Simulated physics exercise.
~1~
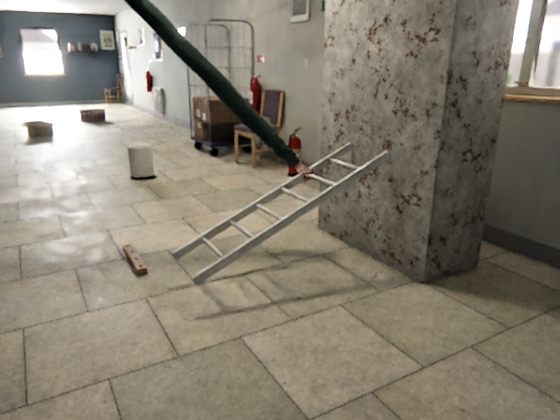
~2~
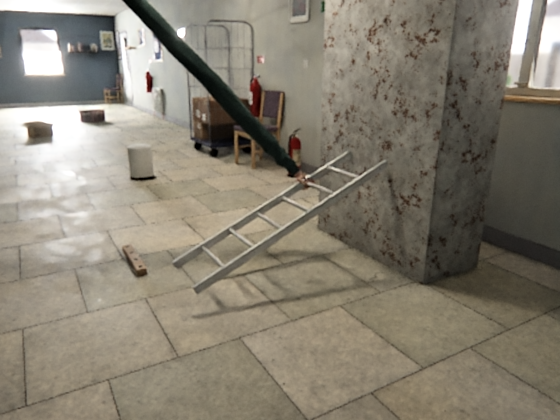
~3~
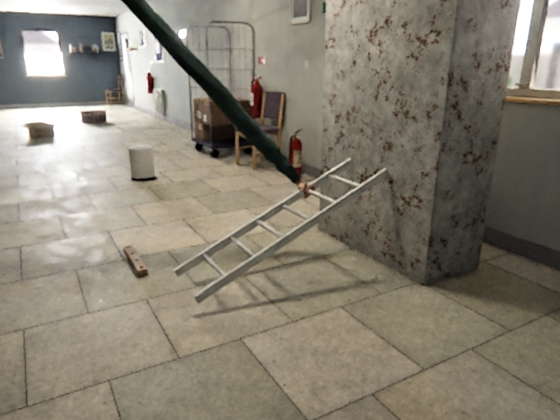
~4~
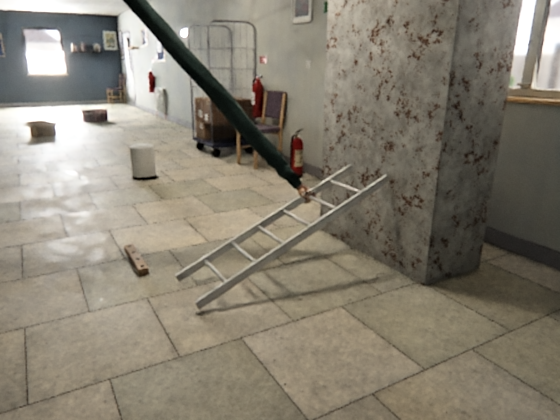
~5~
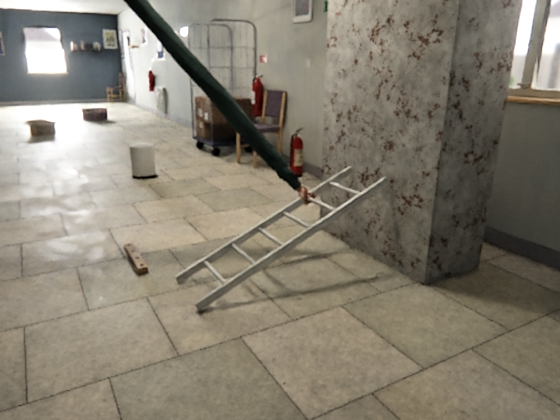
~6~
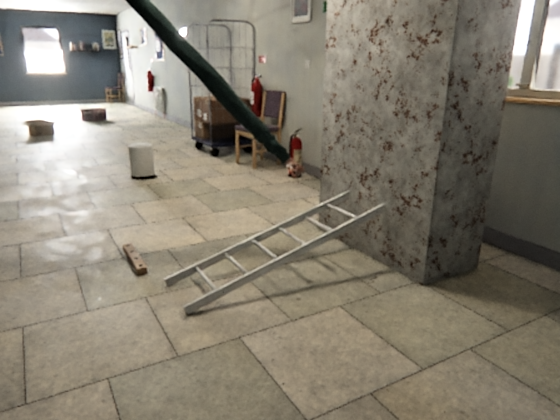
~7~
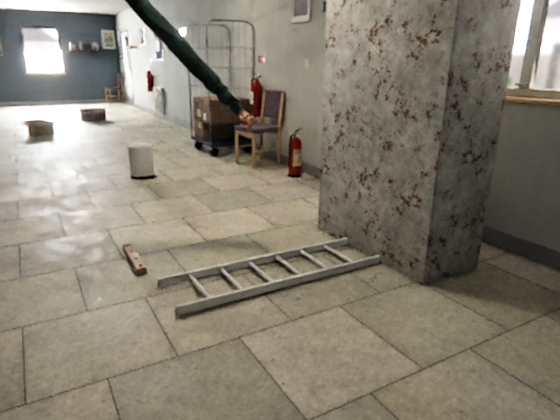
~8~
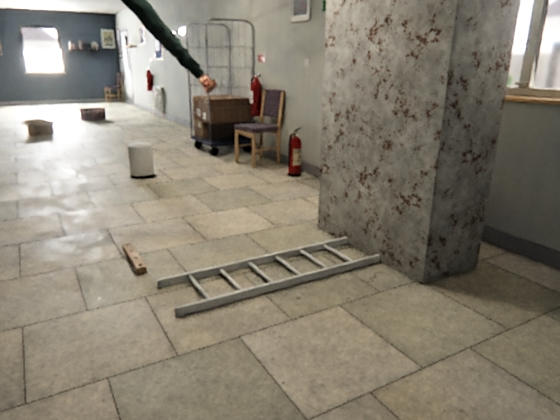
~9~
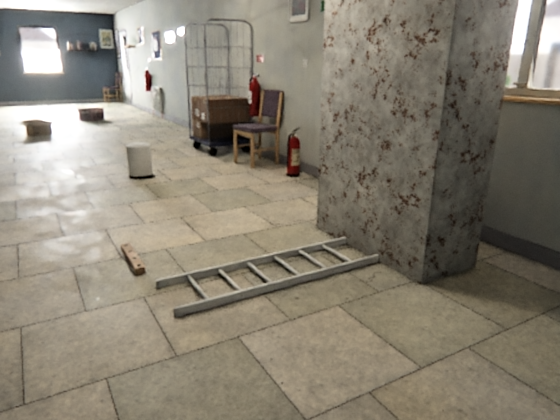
A green-sleeved arm steadies a slanted white ladder, then lets go, and it slips down flat.
